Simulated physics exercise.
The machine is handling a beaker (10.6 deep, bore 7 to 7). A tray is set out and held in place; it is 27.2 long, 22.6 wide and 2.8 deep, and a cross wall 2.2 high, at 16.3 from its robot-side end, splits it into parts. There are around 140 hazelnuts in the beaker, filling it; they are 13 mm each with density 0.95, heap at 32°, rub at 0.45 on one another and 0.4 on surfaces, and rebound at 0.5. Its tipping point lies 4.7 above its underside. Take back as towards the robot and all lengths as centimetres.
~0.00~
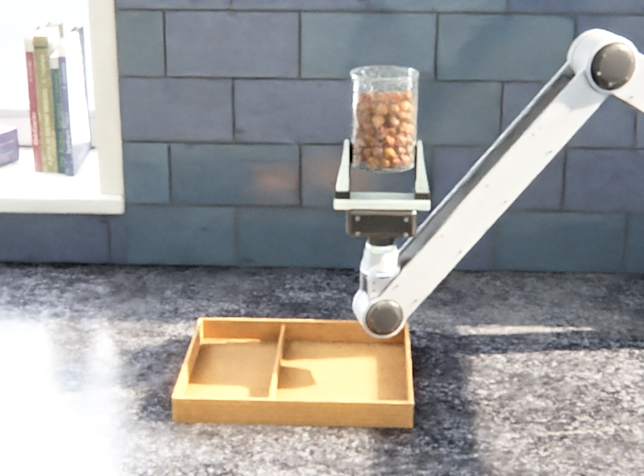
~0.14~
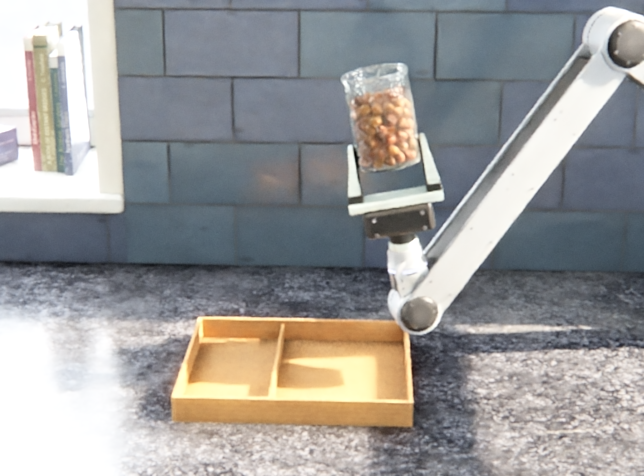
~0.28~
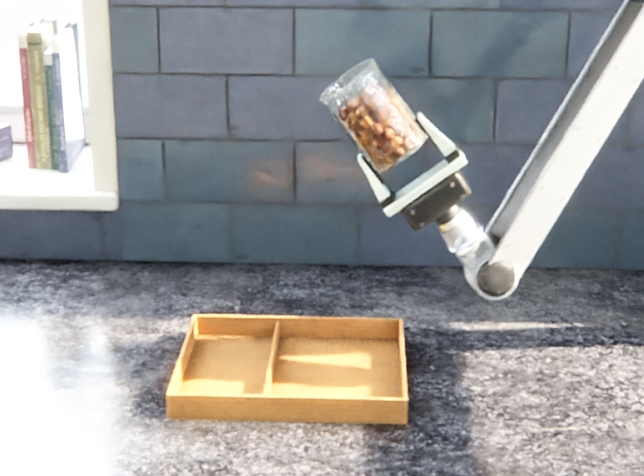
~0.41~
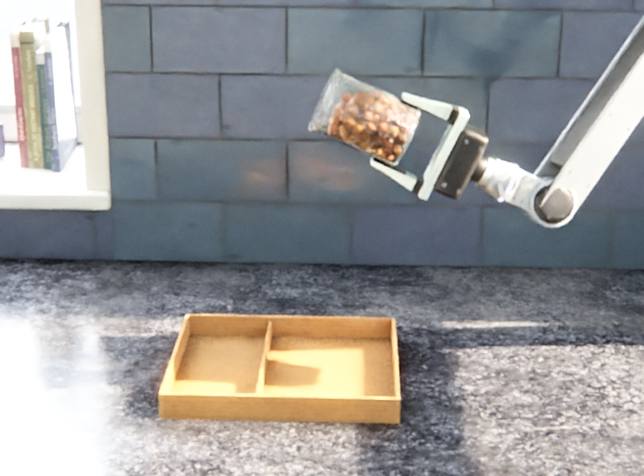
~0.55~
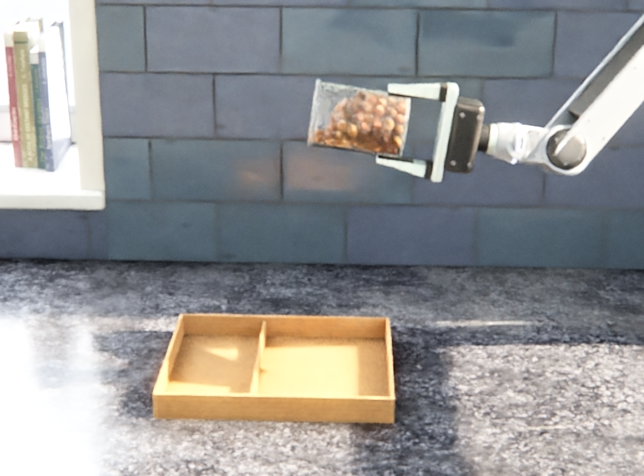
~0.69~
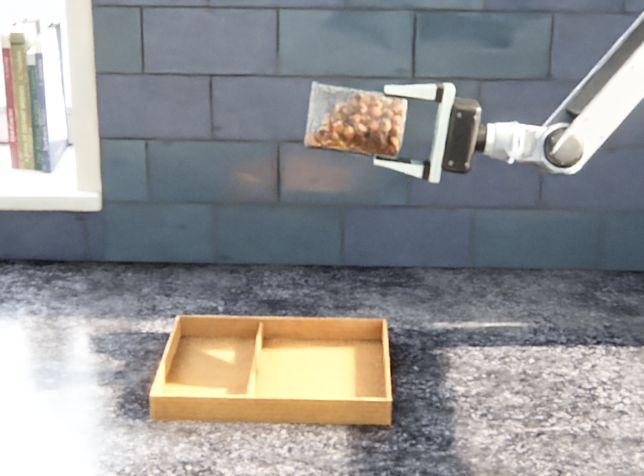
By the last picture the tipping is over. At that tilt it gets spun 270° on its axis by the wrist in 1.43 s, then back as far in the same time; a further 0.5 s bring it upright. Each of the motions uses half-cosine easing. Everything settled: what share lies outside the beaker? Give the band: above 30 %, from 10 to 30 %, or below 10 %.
It is above 30 %.
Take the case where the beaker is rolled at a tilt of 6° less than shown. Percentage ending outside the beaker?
It comes to around 20 percent.
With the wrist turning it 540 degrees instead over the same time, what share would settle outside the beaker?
Then about 45 percent.
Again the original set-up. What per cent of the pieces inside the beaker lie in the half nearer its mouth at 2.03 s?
Roughly 40 percent.
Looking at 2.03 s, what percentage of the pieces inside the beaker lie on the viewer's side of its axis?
Around 60 percent.
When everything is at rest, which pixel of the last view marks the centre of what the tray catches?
Centre: Close to (275, 369).
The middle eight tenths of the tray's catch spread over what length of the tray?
That stretch is around 22 cm long.
After 2.03 s, tipped 83°, highest piece 35 above the table; 112 in the beaker, 16 in the robot-side part, 7 in the far-side part, 1 on the table or floor, 3 in flight or on a rim.
After 3.38 s, tipped 83°, highest piece 35 above the table; 86 in the beaker, 37 in the robot-side part, 14 in the far-side part, 1 on the table or floor, 1 in flight or on a rim.
After 4.25 s, upright, highest piece 36 above the table; 83 in the beaker, 38 in the robot-side part, 17 in the far-side part, 1 on the table or floor.
After 4.95 s, upright, highest piece 36 above the table; 83 in the beaker, 38 in the robot-side part, 17 in the far-side part, 1 on the table or floor.
At rest, 83 in the beaker, 38 in the robot-side part, 17 in the far-side part, 1 on the table or floor. That is 40 % outside the beaker.
